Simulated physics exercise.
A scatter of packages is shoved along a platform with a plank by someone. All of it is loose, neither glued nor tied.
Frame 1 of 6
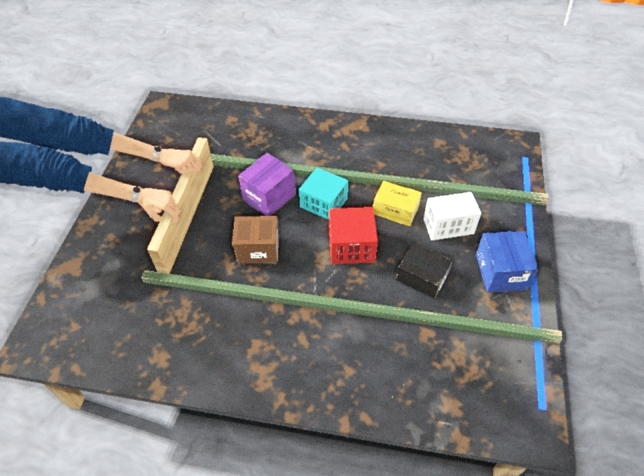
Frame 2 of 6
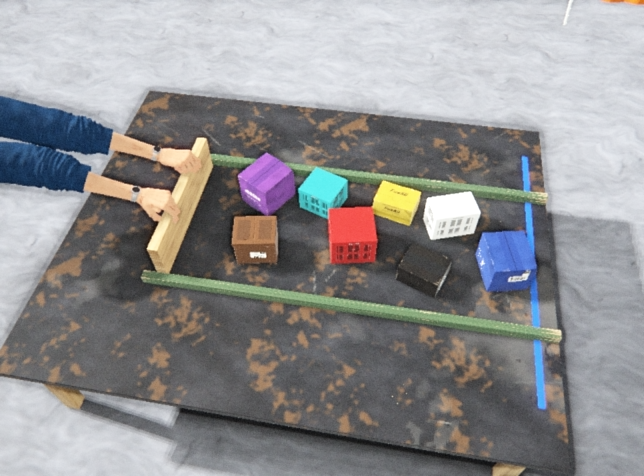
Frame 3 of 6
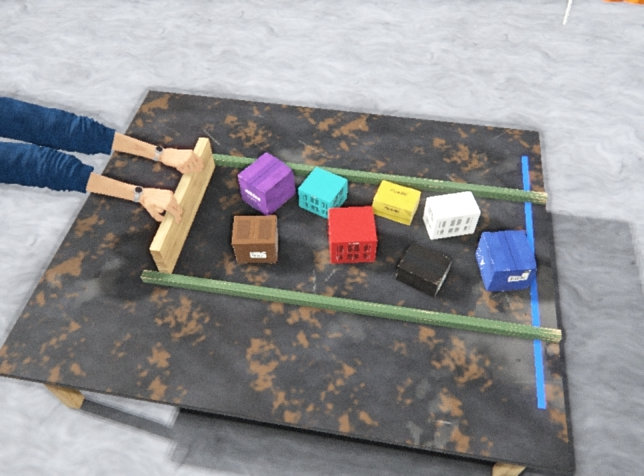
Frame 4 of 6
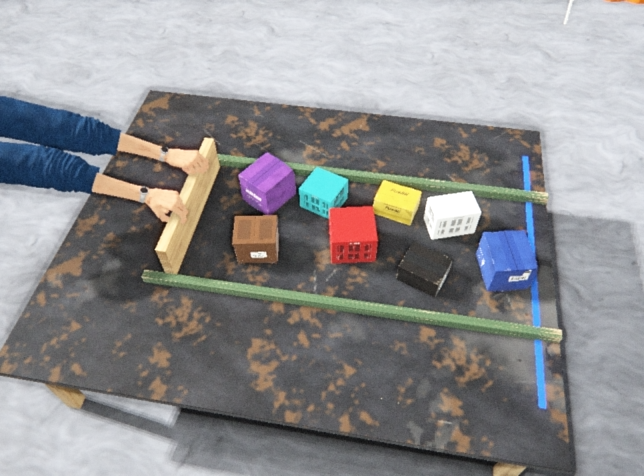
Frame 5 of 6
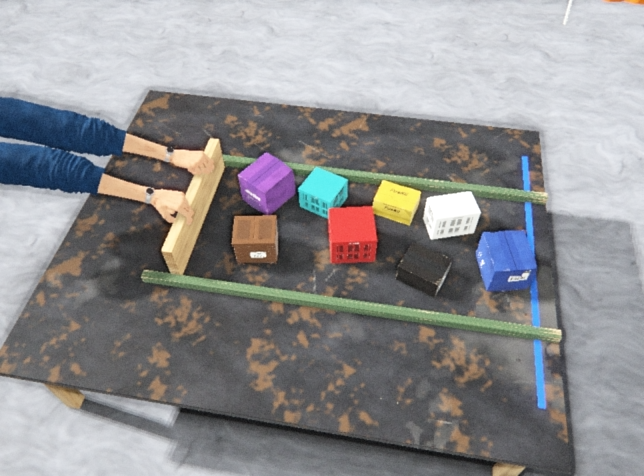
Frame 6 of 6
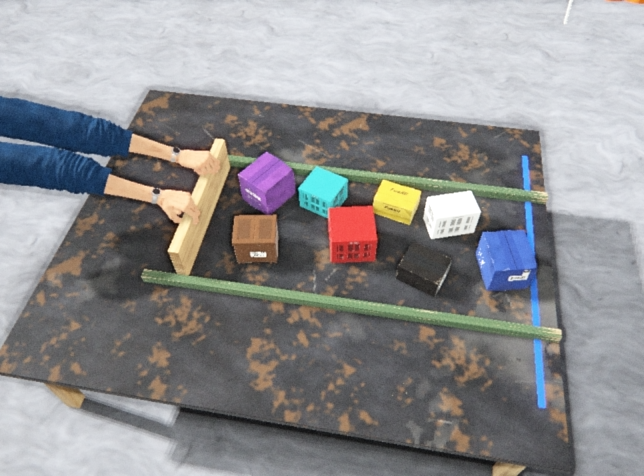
On a dark, rust-blotched platform over a pale grey floor, seen from above at an angle by a still camera, two green rails run lengthwise toward a blue tape line at the right. Between them sit purple, turquoise, yellow and white boxes, with brown, red, black and blue ones nearer the viewer. Two hands in blue sleeves slide a wooden plank slightly rightward from the left, while the boxes stay put.
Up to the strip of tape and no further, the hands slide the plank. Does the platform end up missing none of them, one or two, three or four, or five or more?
I foresee five or more drops here.
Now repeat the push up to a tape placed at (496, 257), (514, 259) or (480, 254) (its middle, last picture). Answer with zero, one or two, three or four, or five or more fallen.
Result per tape, in order - at least five / more than four / three to four.
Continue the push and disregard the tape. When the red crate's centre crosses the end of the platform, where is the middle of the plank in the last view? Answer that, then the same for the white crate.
(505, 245) and (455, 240), more or less.
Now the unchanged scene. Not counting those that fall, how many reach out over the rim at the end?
My count gives 2.
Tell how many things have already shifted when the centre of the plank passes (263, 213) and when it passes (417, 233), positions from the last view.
Well, it's 3 at the first one and 8 at the second.
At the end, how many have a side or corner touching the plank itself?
The count is 2.
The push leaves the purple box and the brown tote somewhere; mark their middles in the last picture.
You'll find the purple box at roughly (554, 210) and the brown tote at roughly (562, 286).
A little later, none off yet; blue parcel at rest near (505, 260); white crate at rest near (451, 215); black box at rest near (424, 269).
Next, none off yet; blue parcel at rest near (505, 260); white crate shifted well along near (525, 230); black box shifted about its own width near (449, 283).
Later still, none off yet; blue parcel shifted about its own width near (563, 272); white crate tilted a little near (567, 241); black box shifted well along near (532, 305).
When it is over, the number that fall off is five or more; down, turquoise crate, red crate, yellow box, black box, white crate and blue parcel.
